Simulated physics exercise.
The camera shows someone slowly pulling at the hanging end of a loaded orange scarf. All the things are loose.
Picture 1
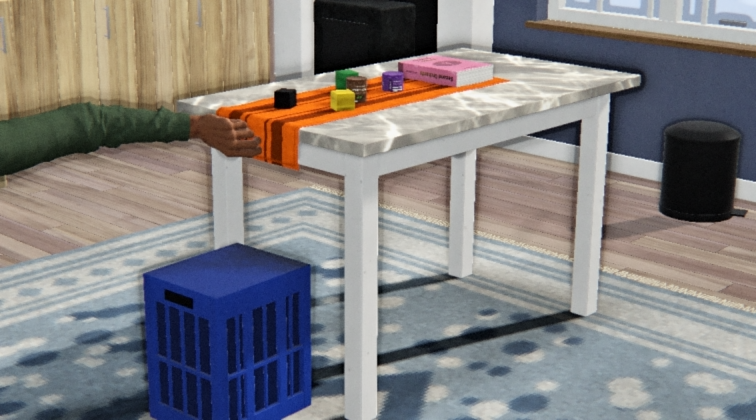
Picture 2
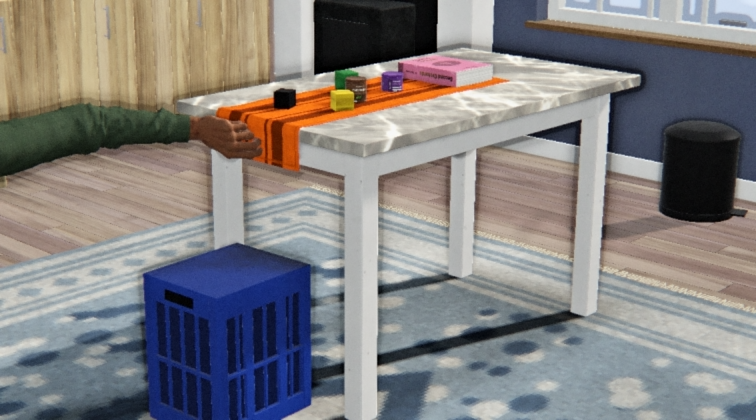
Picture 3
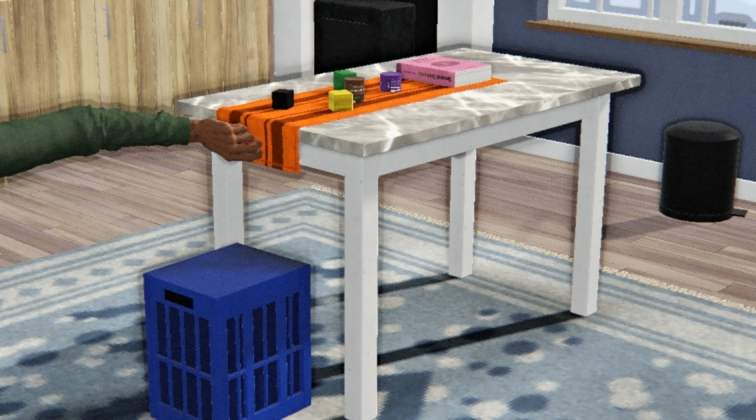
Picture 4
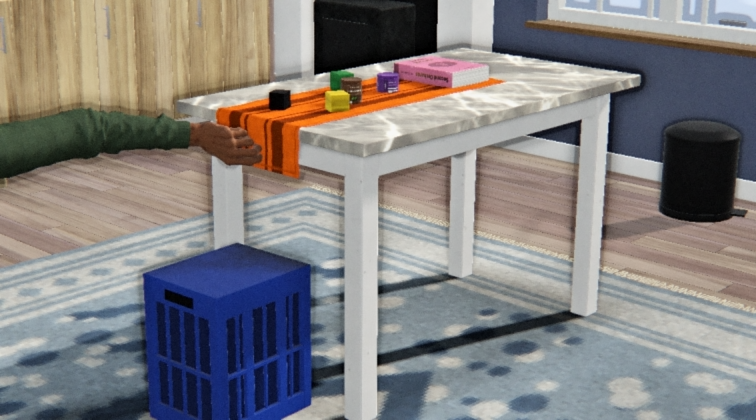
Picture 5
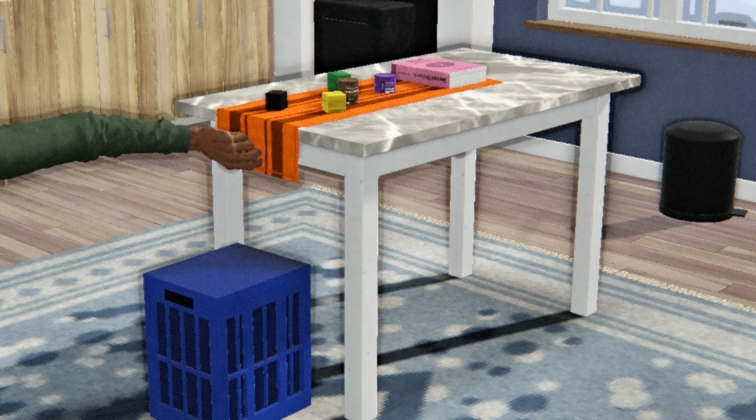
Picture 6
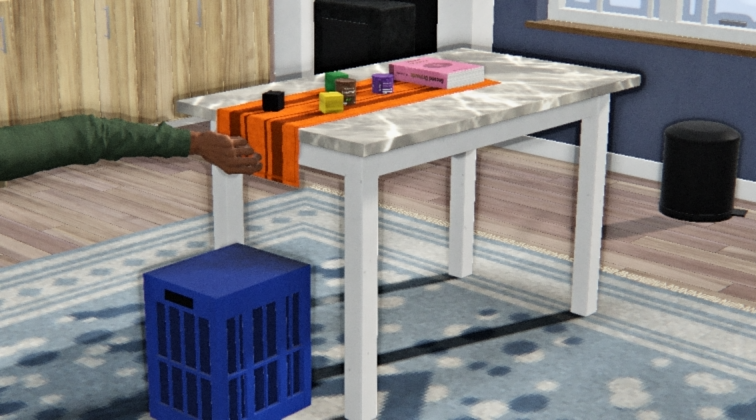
The footage shows a hand at the left slowly drawing an orange striped scarf down over a table's edge above a blue crate, while the small cubes, pots and pink box resting on it shift slightly left with the cloth.
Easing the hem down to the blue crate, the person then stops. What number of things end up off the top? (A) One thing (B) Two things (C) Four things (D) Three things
Answer: B.
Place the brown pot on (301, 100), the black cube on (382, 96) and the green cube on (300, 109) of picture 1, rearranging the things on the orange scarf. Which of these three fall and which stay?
Brown pot: Off; black cube: Still on; green cube: Off.
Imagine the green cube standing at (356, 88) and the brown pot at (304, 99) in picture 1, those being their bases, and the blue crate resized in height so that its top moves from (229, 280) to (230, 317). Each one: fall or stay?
In the end the green cube rides it out; meanwhile the brown pot gets dislodged.
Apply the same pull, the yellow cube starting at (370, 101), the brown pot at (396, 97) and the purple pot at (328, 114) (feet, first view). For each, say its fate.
As for the yellow cube, it holds its spot; the brown pot, it holds its spot; the purple pot, it leaves the top.
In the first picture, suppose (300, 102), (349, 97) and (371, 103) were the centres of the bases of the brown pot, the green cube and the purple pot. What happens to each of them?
Result - brown pot down, green cube still up, purple pot still up.
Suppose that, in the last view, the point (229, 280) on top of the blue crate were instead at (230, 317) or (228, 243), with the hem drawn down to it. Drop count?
Count: 3, then 1.
Soon after, hem near (257, 224); black cube gone.
After that, hem on the crate; black cube and yellow cube gone.
In the end, hem on the crate; black cube and yellow cube gone. Over the edge go two.
